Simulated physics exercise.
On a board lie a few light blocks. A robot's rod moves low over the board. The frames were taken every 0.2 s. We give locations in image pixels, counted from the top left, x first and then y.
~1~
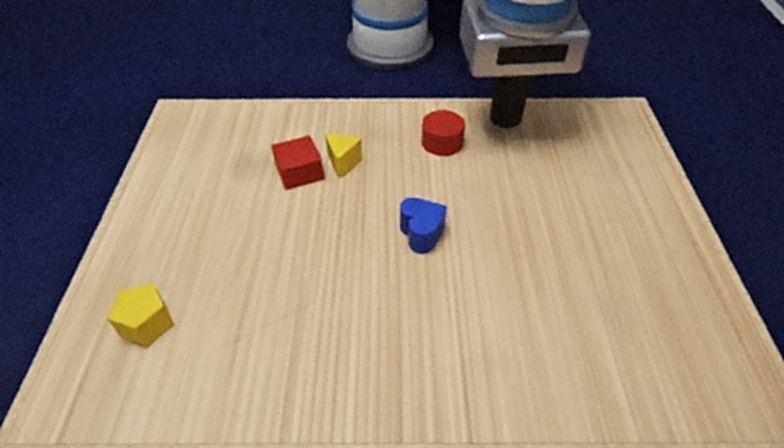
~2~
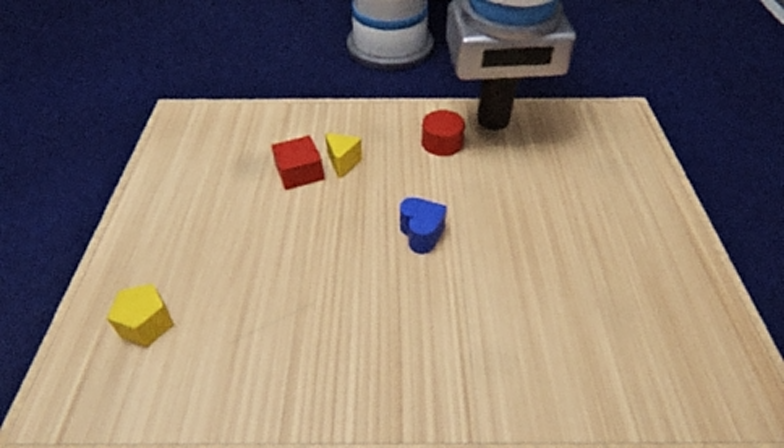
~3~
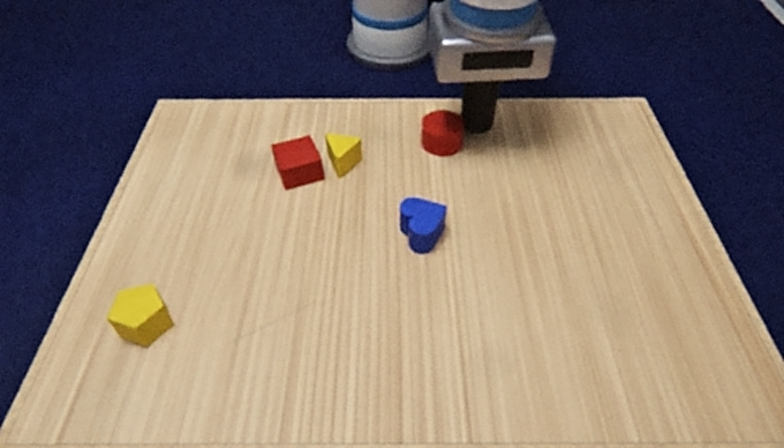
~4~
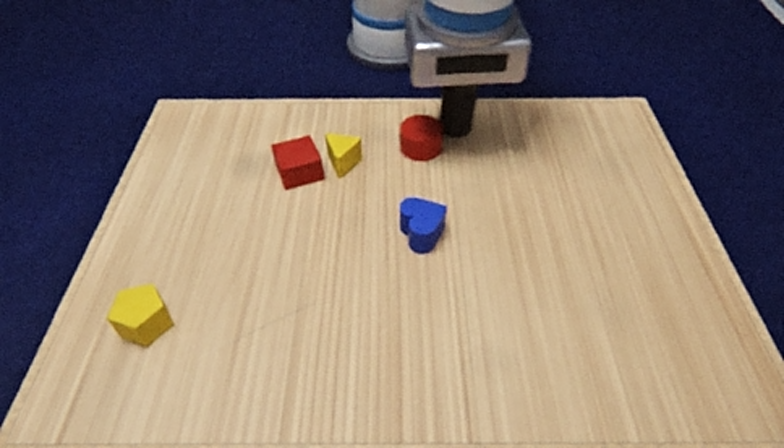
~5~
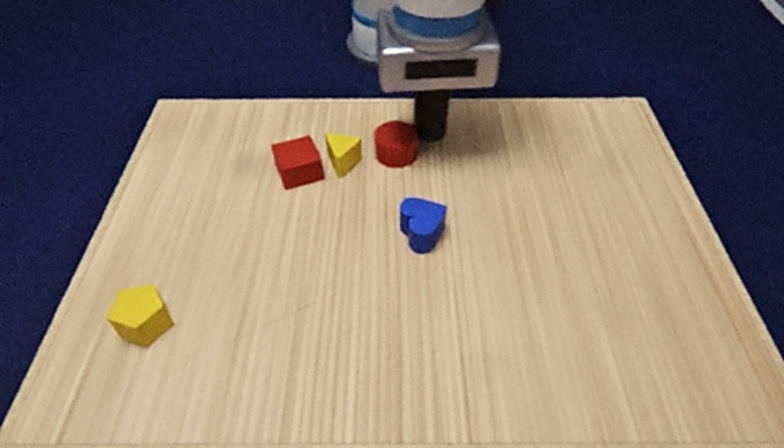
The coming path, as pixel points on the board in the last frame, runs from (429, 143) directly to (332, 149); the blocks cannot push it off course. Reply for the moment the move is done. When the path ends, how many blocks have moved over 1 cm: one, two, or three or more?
That makes 3 blocks or more.
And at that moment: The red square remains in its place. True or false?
The statement is incorrect.
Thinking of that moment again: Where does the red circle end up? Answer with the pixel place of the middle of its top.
I'd say the red circle ends with its top centre at (340, 154).
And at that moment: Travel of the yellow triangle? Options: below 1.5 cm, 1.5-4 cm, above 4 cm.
It goes a long way, over 4 cm.
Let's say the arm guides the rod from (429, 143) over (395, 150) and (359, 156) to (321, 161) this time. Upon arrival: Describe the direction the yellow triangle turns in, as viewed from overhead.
Its rotation is counterclockwise.
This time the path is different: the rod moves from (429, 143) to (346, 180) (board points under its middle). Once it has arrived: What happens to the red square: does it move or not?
At the end of the path, the red square has moved off its old spot.
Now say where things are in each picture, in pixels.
The first frame shows rod's lower end (506, 118); red square (296, 151); yellow triangle (341, 143); red circle (444, 122).
The second frame shows rod (493, 121); blocks still.
The third frame shows rod (476, 124); blocks still.
The fourth frame shows rod (455, 127); red circle (422, 127).
The fifth frame shows rod (430, 132); red square (296, 151); yellow triangle (341, 143); red circle (396, 133).
On the path given first. One third of the way, rod (396, 134); red square (292, 153); yellow triangle (323, 148); red circle (366, 141).
Two thirds of the way, rod (363, 137); red square (277, 156), turned 30° clockwise; yellow triangle (311, 162), turned 35° clockwise; red circle (346, 151).
At the end, rod (330, 138); red square (277, 156), turned 30° clockwise; yellow triangle (309, 168), turned 45° clockwise; red circle (340, 154).
